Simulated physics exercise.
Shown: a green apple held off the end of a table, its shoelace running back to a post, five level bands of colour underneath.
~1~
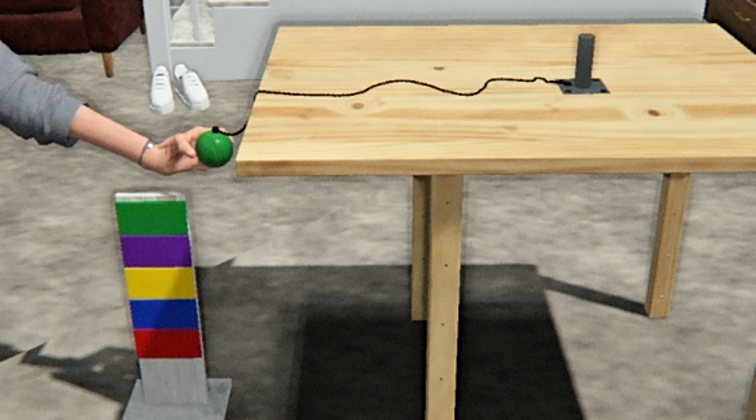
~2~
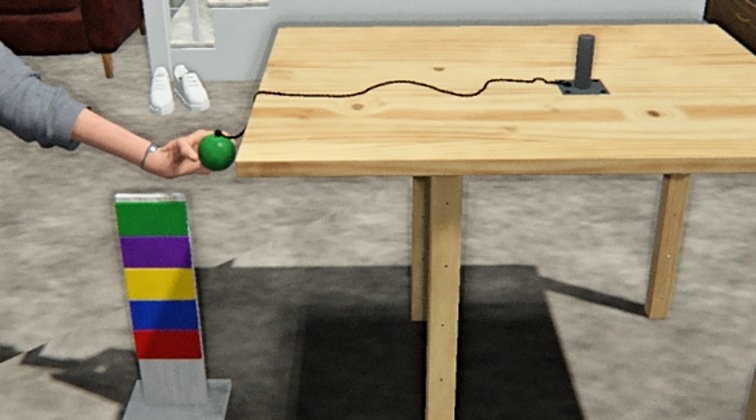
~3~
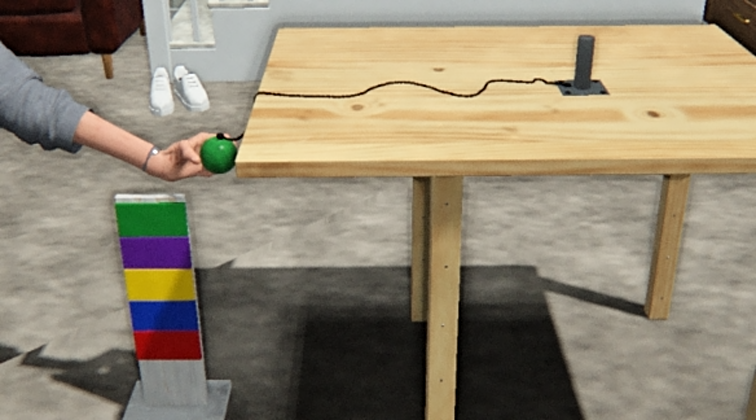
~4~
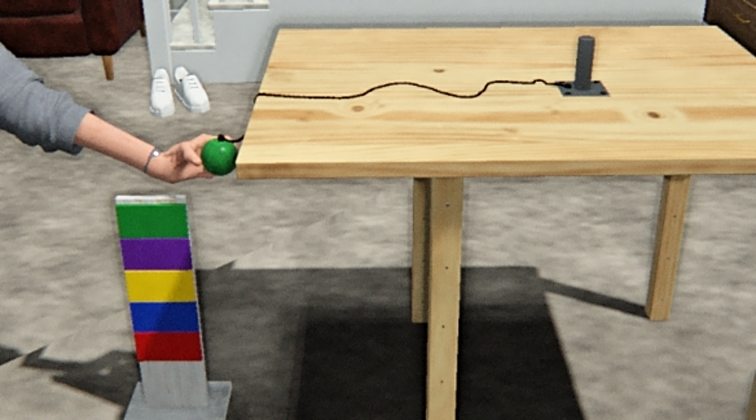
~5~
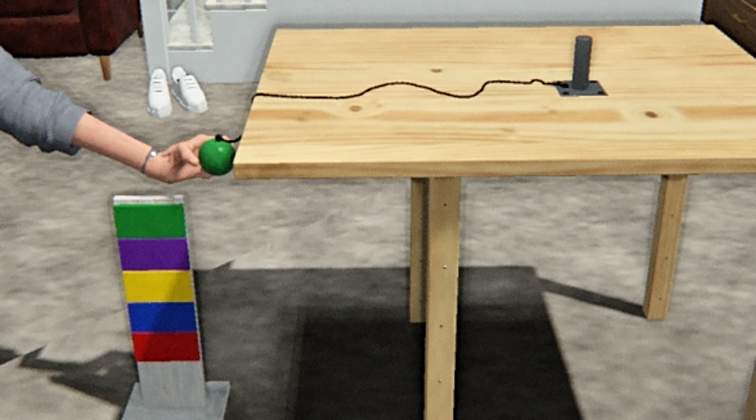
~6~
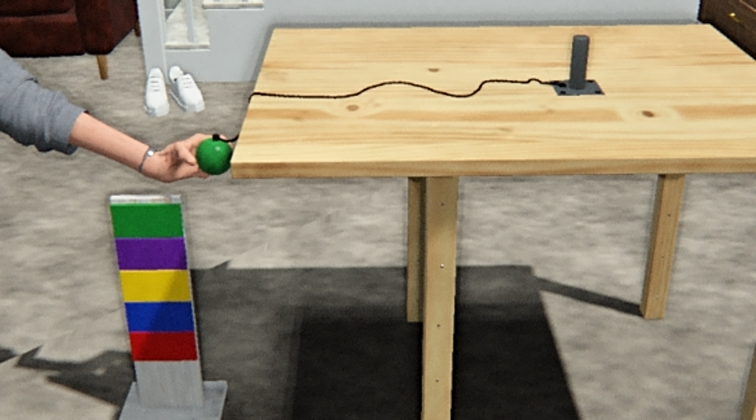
A hand reaching in from the left holds a green ball, described as an apple, just off the left end of a pale wooden table, seen from slightly above in a grey-floored room. A dark cord trails from it across the tabletop to a short grey post, with green, purple, yellow, blue and red bands stacked on a stand below. Hand and ball dip very slightly, and the view drifts faintly.
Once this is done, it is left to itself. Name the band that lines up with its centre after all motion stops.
Purple.
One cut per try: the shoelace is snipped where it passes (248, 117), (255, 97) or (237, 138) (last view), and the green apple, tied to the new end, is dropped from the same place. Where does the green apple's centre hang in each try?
Estimated positions in order: (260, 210); (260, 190); (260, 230).
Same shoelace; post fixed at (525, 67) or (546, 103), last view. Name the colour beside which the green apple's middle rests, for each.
Yellow; yellow.
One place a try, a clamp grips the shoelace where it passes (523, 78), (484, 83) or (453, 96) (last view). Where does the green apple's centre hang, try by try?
Going try by try, I'd put it close to (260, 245), then (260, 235), and finally (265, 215).
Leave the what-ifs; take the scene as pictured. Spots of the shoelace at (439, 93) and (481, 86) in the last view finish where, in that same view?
At (388, 89), then (454, 88).
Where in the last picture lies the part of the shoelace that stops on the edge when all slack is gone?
At (328, 98).
Early on, apple near (227, 252); level with purple.
Midway, apple near (292, 242); level with purple.
Near the end, apple near (253, 249); level with purple.
Finally, apple near (260, 249); level with purple. The purple one.
